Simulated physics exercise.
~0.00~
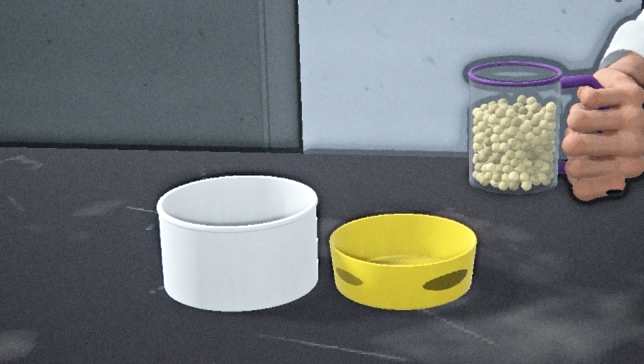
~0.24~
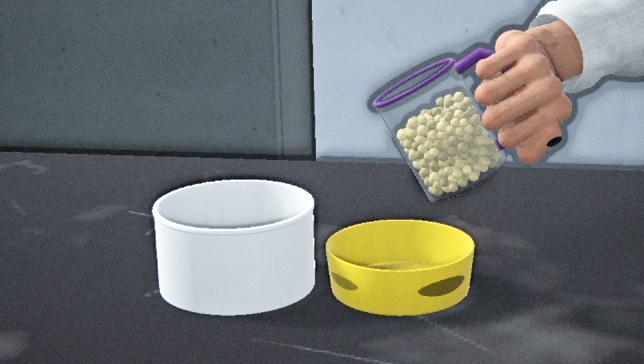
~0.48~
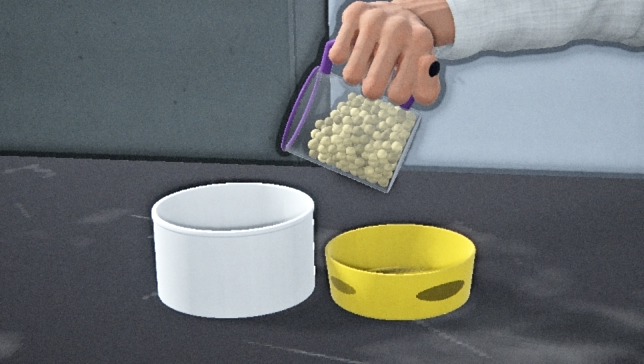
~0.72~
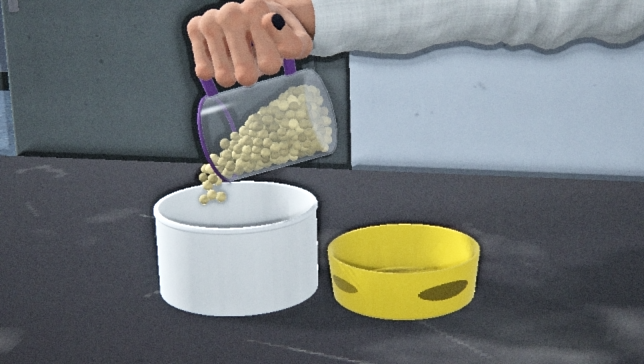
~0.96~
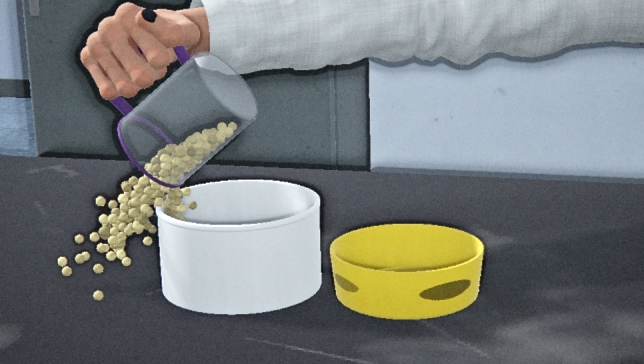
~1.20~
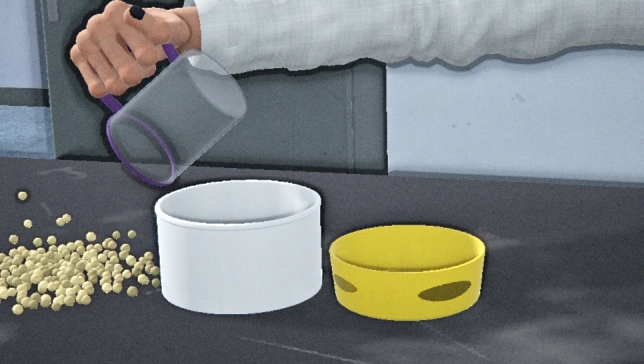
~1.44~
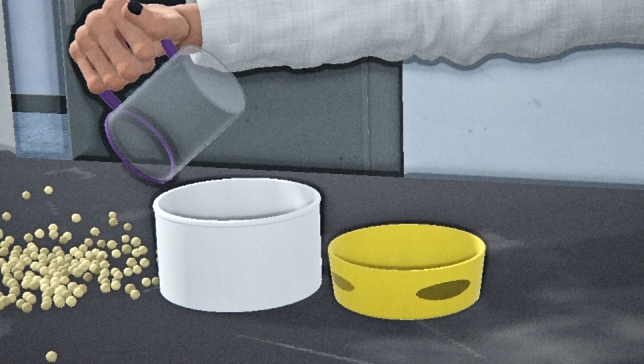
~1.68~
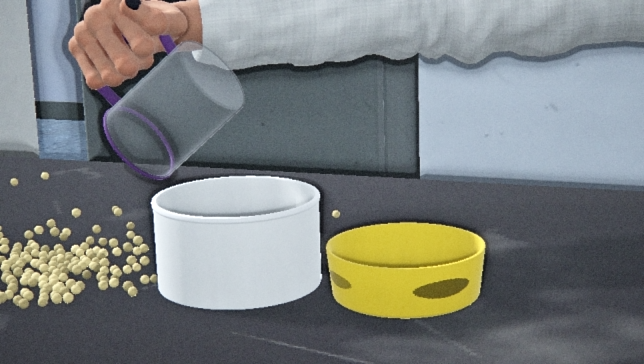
Hand tipping soya beans from a clear cup over a white pot, many spilling left onto the table beside a yellow dish.
